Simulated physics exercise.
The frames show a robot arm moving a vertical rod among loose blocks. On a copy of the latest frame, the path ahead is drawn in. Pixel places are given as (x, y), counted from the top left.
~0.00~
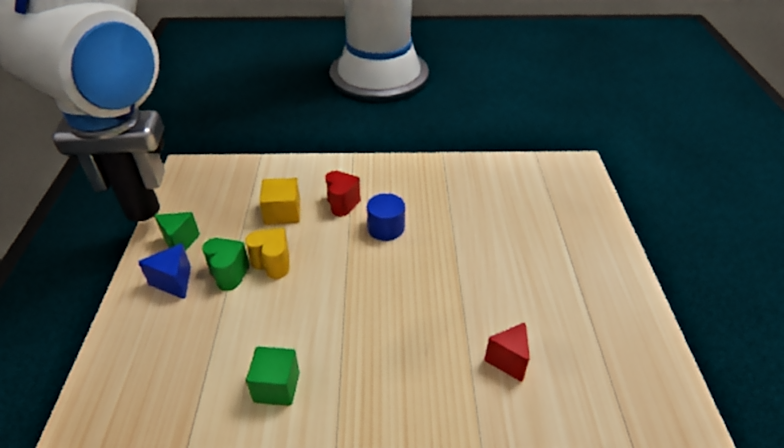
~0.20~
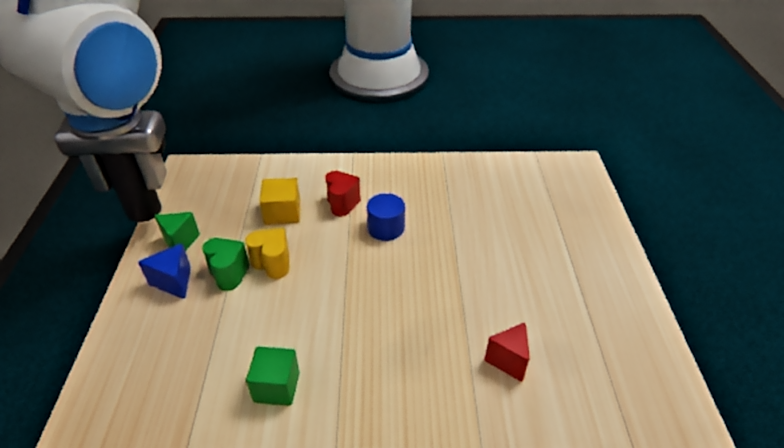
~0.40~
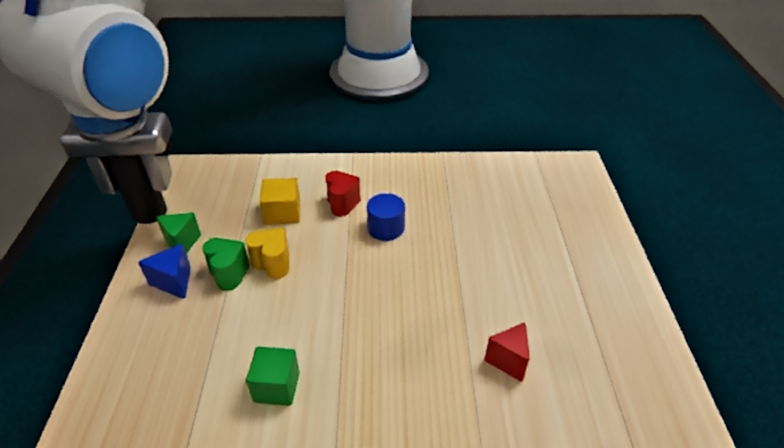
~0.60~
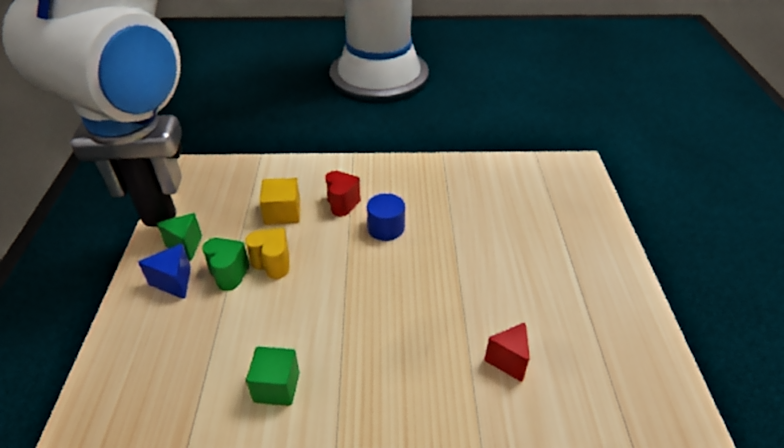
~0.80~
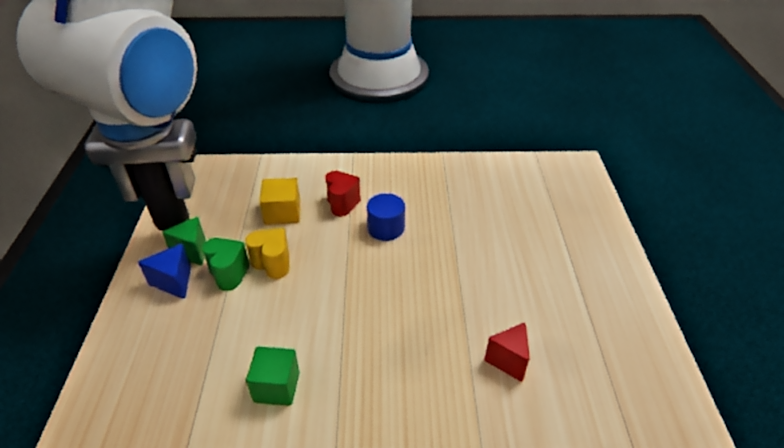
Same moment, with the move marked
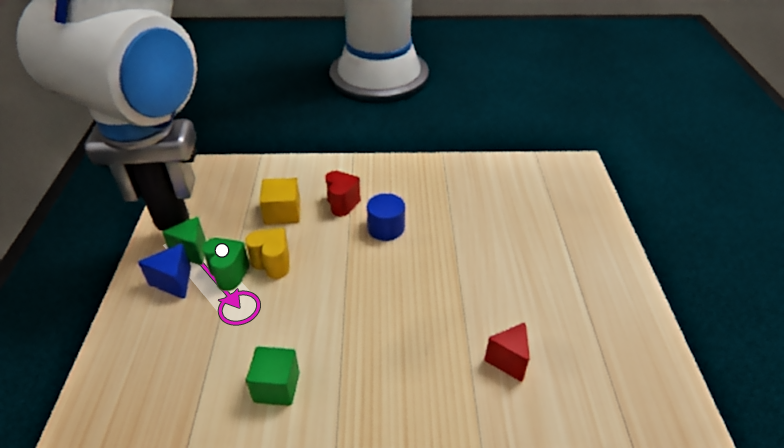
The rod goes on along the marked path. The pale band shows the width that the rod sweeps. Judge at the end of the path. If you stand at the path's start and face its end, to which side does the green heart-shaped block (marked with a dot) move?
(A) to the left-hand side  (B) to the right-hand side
My pick is A.
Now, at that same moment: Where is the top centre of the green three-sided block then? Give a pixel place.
I'd guess (218, 312).
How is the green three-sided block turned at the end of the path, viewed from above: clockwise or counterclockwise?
Top view: Clockwise.
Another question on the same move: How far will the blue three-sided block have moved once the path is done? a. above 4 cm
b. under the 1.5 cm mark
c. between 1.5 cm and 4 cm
c.
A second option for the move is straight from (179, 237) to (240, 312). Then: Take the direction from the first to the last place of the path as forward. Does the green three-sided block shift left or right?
Facing from start to end, it shifts right.
Drawn move, from (179, 237) directly to (240, 308); the dot is on the green heart-shaped block.
The first path, step by step. One third of the way, rod at (192, 242); blue three-sided block at (160, 269), turned 40° clockwise; green three-sided block at (200, 256), turned 20° clockwise; green heart-shaped block at (235, 260), turned 55° anticlockwise.
Two thirds of the way, rod at (212, 266); blue three-sided block at (159, 273), turned 70° clockwise; green three-sided block at (209, 285); green heart-shaped block at (244, 271), turned 105° anticlockwise.
At the end, rod at (234, 291); blue three-sided block at (159, 273), turned 70° clockwise; green three-sided block at (218, 312), turned 55° clockwise; green heart-shaped block at (271, 281), turned 120° anticlockwise; yellow heart-shaped block still.
